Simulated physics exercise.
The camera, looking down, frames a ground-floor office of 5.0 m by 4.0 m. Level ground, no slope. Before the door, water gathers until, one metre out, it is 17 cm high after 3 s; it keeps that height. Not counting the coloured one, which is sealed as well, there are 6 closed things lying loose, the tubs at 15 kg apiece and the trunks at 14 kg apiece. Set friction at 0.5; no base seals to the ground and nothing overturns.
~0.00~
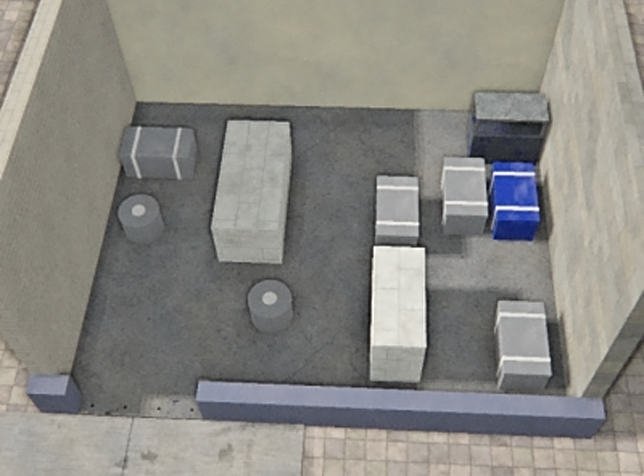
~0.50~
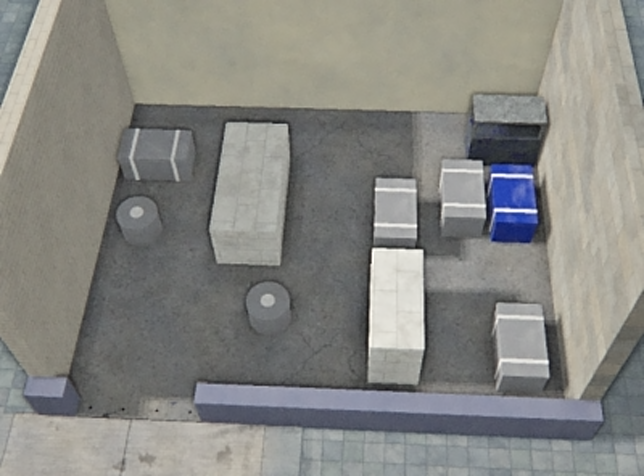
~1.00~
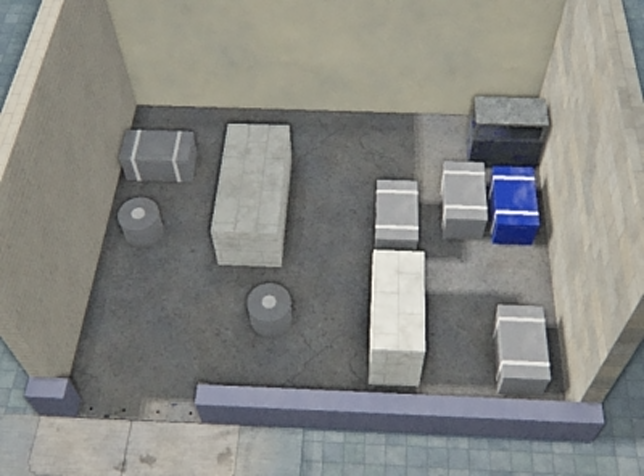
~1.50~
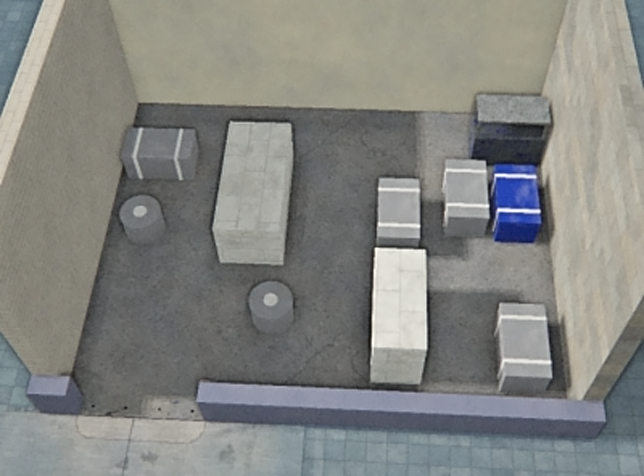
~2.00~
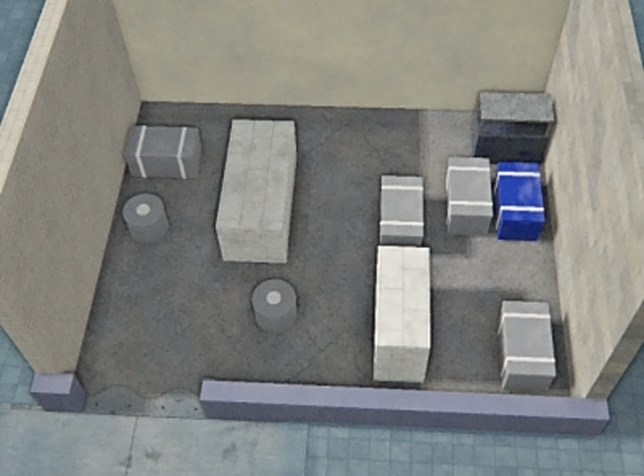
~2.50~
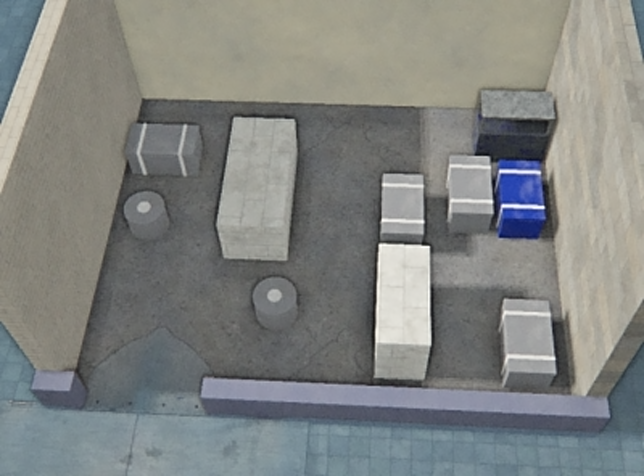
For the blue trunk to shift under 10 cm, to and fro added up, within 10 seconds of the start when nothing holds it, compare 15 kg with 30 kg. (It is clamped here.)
Light ballast does the job.
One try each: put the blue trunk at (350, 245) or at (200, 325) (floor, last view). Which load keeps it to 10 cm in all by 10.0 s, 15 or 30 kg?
At the first spot the lesser mass is plenty, at the second nothing offered works.
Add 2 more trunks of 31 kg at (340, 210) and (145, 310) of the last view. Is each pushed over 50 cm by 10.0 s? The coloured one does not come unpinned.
In the order given, within the mark and then beyond the mark.
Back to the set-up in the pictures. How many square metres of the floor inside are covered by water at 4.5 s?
Roughly 5.0 m2.
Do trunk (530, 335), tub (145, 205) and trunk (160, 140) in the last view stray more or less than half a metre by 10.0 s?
Reading the three in turn gives not surpassed, surpassed and surpassed.
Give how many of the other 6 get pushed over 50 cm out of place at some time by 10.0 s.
I count 2.
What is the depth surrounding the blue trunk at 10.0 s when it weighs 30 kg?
Depth: Approx. 2 cm.
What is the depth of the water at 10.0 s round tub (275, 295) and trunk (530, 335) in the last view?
Some 4 cm at the first, some 2 cm at the second.
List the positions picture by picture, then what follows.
The first frame shows the blue trunk at (516, 191), on the bottom; 0.0 m2 under water; 0 of 7 have shifted.
The second frame shows the blue trunk at (514, 193) rests on the ground; 0.0 m2 under water; 0 of 7 have shifted.
The third frame shows the blue trunk at (516, 195), on the bottom; water covers 0.0 m2; 0 of 7 have shifted.
The fourth frame shows the blue trunk at (518, 193) rests on the ground; water covers 0.0 m2; 0 of 7 have shifted.
The fifth frame shows the blue trunk at (521, 191), on the bottom; 0.0 m2 under water; 0 of 7 have shifted.
The sixth frame shows the blue trunk at (522, 189) rests on the ground; 0.6 m2 under water; 0 of 7 have shifted.
After 3.5 s the blue trunk would be 0 cm from its start with 15 kg and 0 cm from its start with 30 kg; 0 cm of water round it then.
After 4.5 s the blue trunk would be 0 cm from its start with 15 kg and 0 cm from its start with 30 kg; 0 cm of water round it then.
After 7.0 s the blue trunk would be 0 cm from its start with 15 kg and 0 cm from its start with 30 kg; 0 cm of water round it then.
After 10.0 s the blue trunk would be 0 cm from its start with 15 kg and 0 cm from its start with 30 kg; 2 cm of water round it then.
